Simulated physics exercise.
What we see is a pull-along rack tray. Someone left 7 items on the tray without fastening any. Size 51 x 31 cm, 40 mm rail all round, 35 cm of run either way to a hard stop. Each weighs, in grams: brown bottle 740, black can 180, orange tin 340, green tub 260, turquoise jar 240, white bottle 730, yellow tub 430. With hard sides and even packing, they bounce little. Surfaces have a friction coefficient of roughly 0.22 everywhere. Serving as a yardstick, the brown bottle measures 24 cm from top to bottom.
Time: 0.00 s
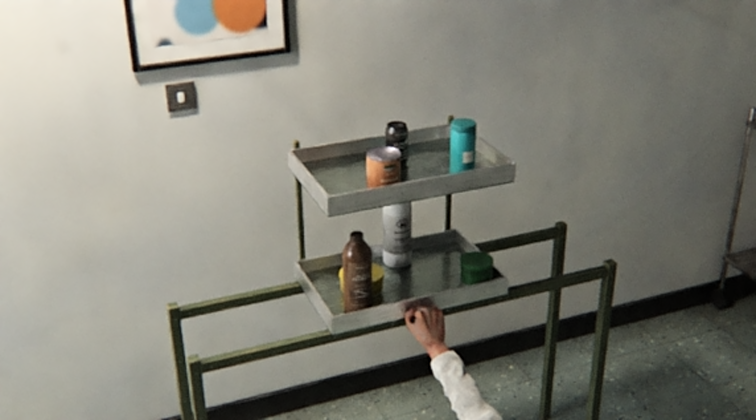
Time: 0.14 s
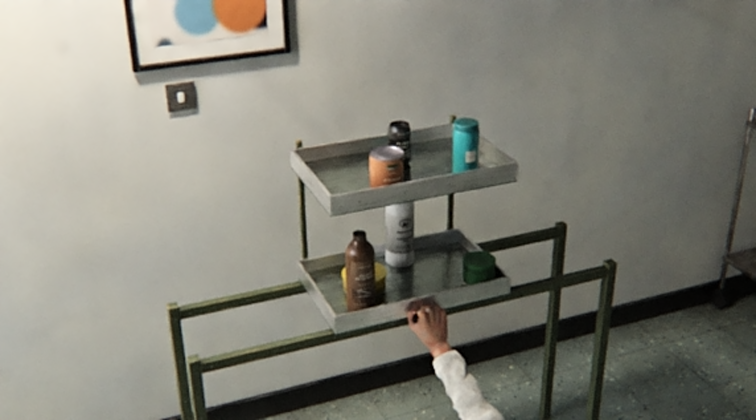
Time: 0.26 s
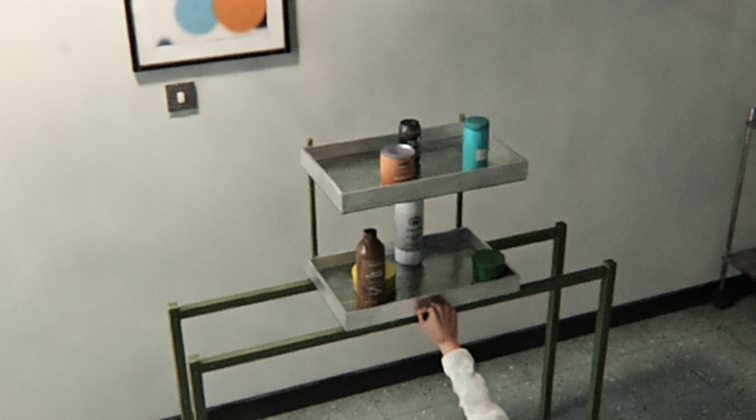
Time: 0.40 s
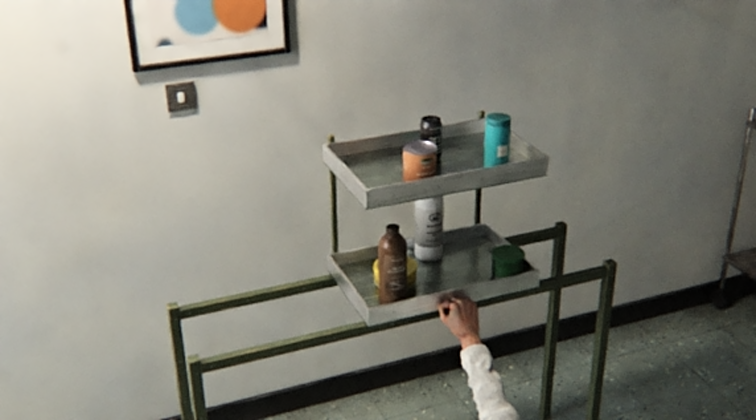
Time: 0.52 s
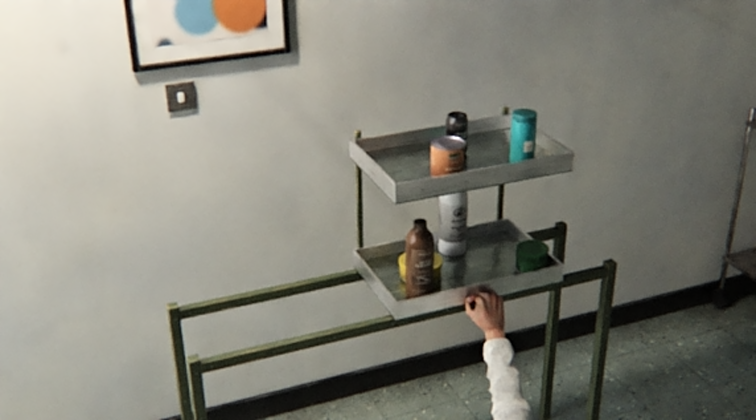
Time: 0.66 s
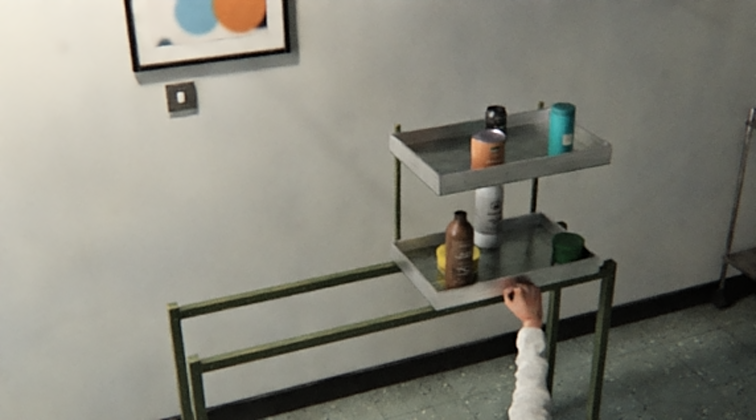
In a room with pale walls, a hand in a white sleeve pulls a two-tier rack tray of assorted bottles, tins and tubs to the right along green metal rails, and the containers stay upright as it moves.
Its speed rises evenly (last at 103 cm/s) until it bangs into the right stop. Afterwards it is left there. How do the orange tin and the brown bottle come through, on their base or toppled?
Outcome: The orange tin rides it out standing; the brown bottle rides it out standing.
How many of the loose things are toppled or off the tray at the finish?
That makes 0.
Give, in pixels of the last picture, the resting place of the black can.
Rest position, about (575, 115) px.
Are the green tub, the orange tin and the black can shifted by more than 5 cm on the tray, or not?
Green tub: Remains in place; orange tin: Is displaced; black can: Is displaced.
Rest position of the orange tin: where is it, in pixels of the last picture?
About (572, 137).
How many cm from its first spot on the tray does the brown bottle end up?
It ends up around 23 cm from its start.
After 0.76 s, tray 35 cm right; brown bottle slid 5 cm near (490, 244); orange tin slid 5 cm near (520, 146); white bottle slid 5 cm.
After 0.96 s, tray 35 cm right; brown bottle slid 18 cm near (532, 236); orange tin slid 18 cm near (562, 139); white bottle leaning 4°.
At rest (1.6 s), not toppled but over 5 cm from the start, brown bottle, black can, orange tin, turquoise jar, white bottle and yellow tub; the last one in place, give or take 5 cm. In the last view, orange tin near (572, 137), brown bottle near (546, 233).
